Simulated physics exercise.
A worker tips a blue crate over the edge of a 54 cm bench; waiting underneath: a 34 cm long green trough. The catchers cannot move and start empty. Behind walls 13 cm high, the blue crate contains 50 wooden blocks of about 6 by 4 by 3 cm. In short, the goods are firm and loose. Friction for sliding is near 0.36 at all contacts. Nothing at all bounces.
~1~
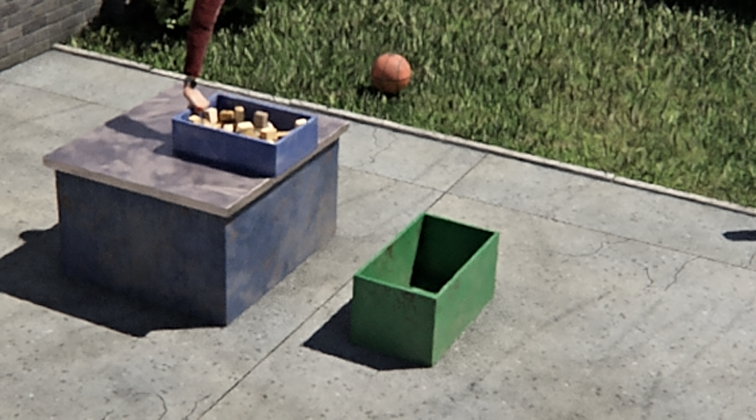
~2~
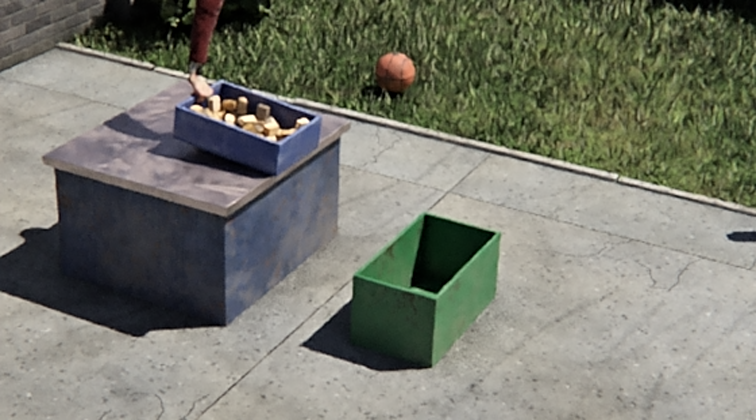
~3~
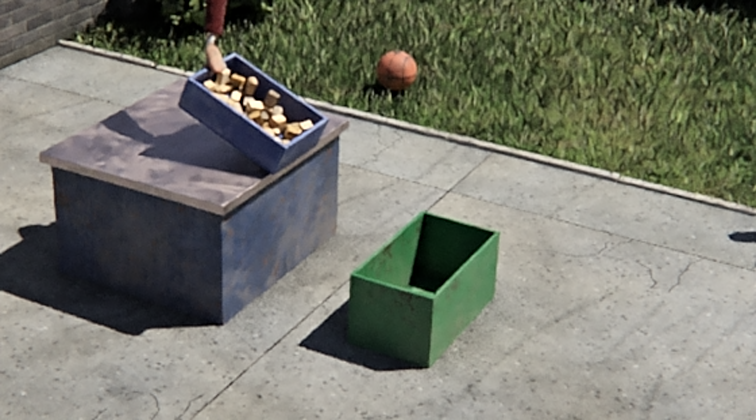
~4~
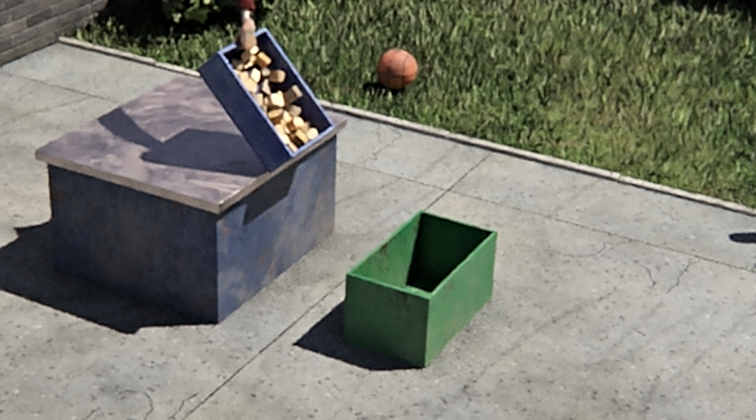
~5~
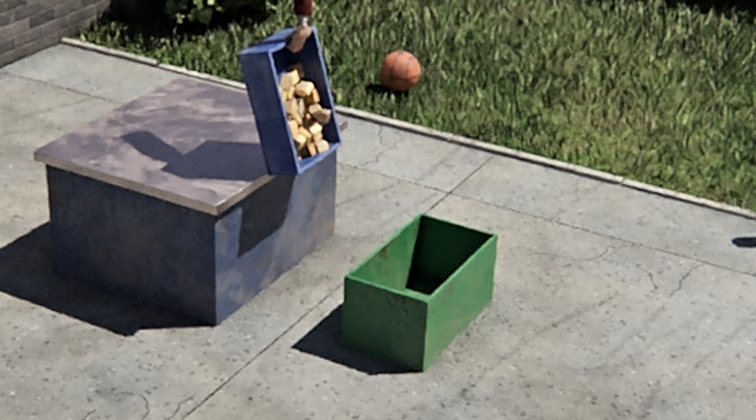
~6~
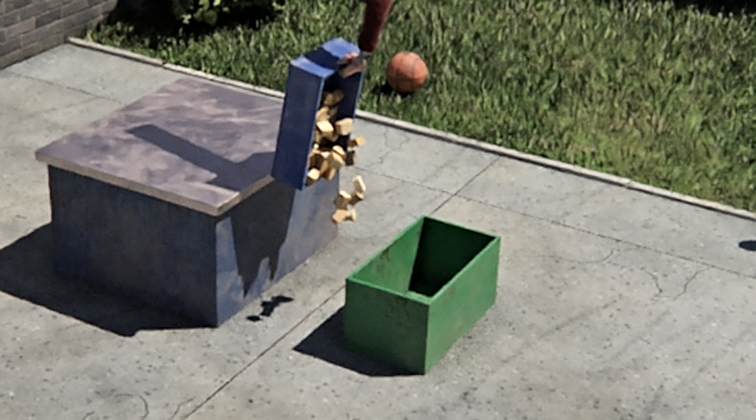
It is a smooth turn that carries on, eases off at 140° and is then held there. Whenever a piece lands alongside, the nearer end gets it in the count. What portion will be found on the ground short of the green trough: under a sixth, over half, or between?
It's most of the lot.
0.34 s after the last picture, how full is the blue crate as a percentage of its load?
25 %.
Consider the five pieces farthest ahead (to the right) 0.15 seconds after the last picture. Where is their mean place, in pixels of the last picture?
Mean place: Roughly (368, 290).
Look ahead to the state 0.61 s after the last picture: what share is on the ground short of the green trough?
I'd say near 85 per cent at that moment.
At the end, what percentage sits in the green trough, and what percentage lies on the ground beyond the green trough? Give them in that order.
The shares come out near 5 and 0 in a hundred.
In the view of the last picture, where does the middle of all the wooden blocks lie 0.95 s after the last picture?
About (358, 296).
Then, 0.15 s after the last picture, tilt 116°; 36 still in the blue crate, 4 on the ground short of the green trough and 10 in the air.
Then, 0.34 s after the last picture, tilt 132°; 12 still in the blue crate, 13 on the ground short of the green trough and 25 in the air.
Then, 0.61 s after the last picture, tilt 140°; 2 in the green trough, 42 on the ground short of the green trough and 6 in the air.
When it is over (0.95 s after the last picture), 2 in the green trough and 48 on the ground short of the green trough. Asked share, 48 of 50, 96 per cent.
